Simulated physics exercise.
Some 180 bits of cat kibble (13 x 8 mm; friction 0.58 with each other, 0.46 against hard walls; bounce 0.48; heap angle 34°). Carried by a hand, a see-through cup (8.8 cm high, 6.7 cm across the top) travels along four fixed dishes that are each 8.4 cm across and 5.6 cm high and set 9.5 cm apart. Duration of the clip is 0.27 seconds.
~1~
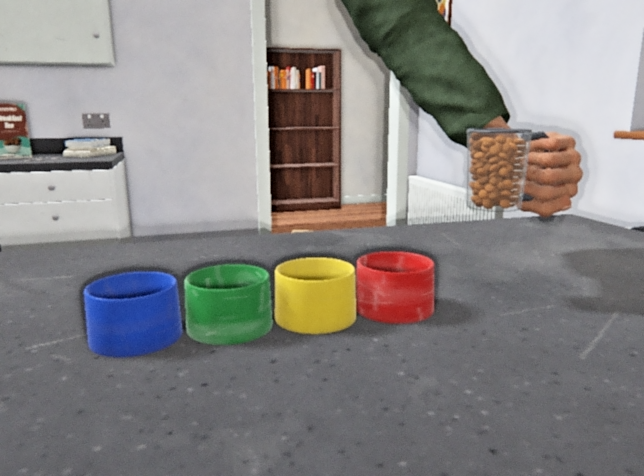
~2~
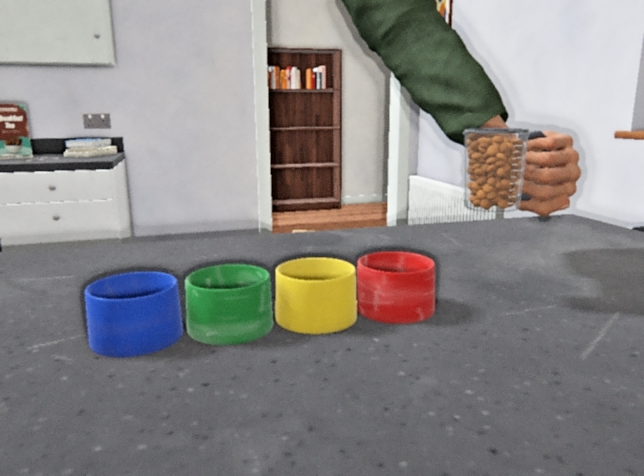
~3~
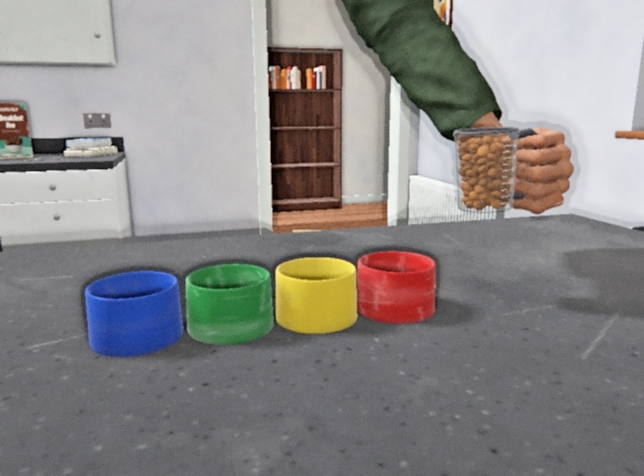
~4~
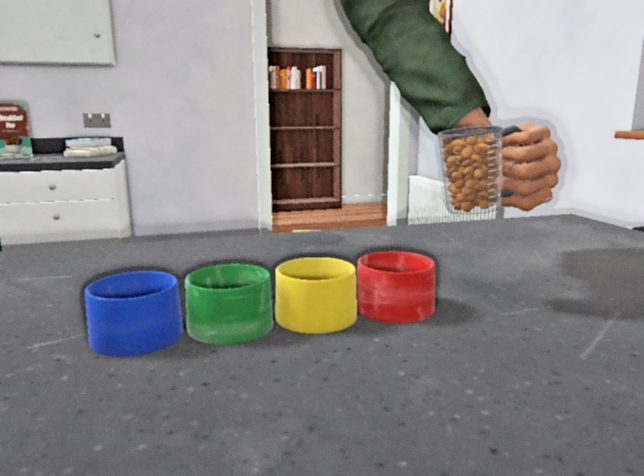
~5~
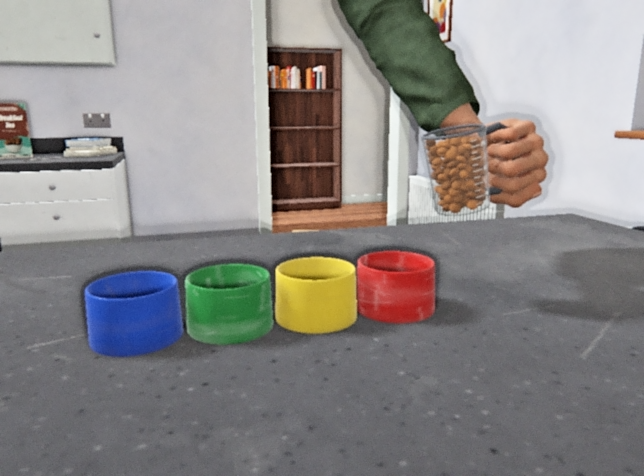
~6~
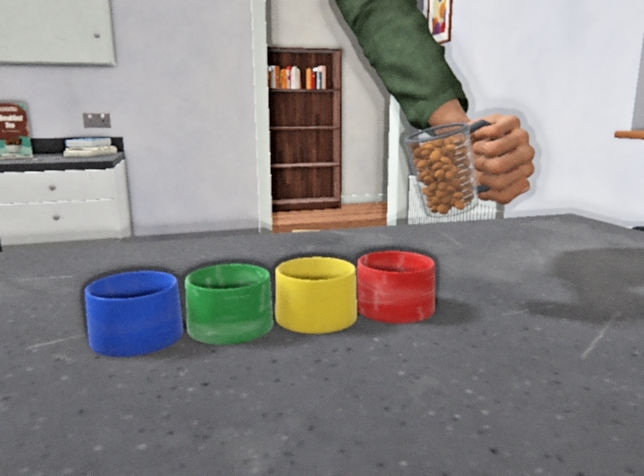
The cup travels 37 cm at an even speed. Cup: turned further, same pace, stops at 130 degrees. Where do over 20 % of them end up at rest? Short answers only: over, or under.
As I see it, red dish: Probably a fifth or fewer of the pieces land there; blue dish: Probably more than a fifth of the pieces land there; green dish: Probably a fifth or fewer of the pieces land there; yellow dish: Probably a fifth or fewer of the pieces land there; counter: Probably a fifth or fewer of the pieces land there.
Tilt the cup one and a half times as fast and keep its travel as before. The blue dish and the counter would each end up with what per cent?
Shares: Blue 90, counter 10.
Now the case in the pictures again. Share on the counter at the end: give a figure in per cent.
Estimate: Around 10 %.
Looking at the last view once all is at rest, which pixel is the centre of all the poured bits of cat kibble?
Estimated resting centre: Around (128, 316).
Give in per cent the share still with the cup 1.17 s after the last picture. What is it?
About 75 per cent.
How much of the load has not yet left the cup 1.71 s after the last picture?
About 0 percent of the load.
Then, 0.70 s after the last picture, tilt 69 degrees; cup holds 100 %.
Then, 1.17 s after the last picture, tilt 105 degrees; cup holds 75 %, blue 10 %.
Then, 1.71 s after the last picture, tilt 130 degrees; cup holds 0 %, blue 90 %.
In the end, red 0 %, blue 90 %, green 0 %, yellow 0 %, counter 10 %.
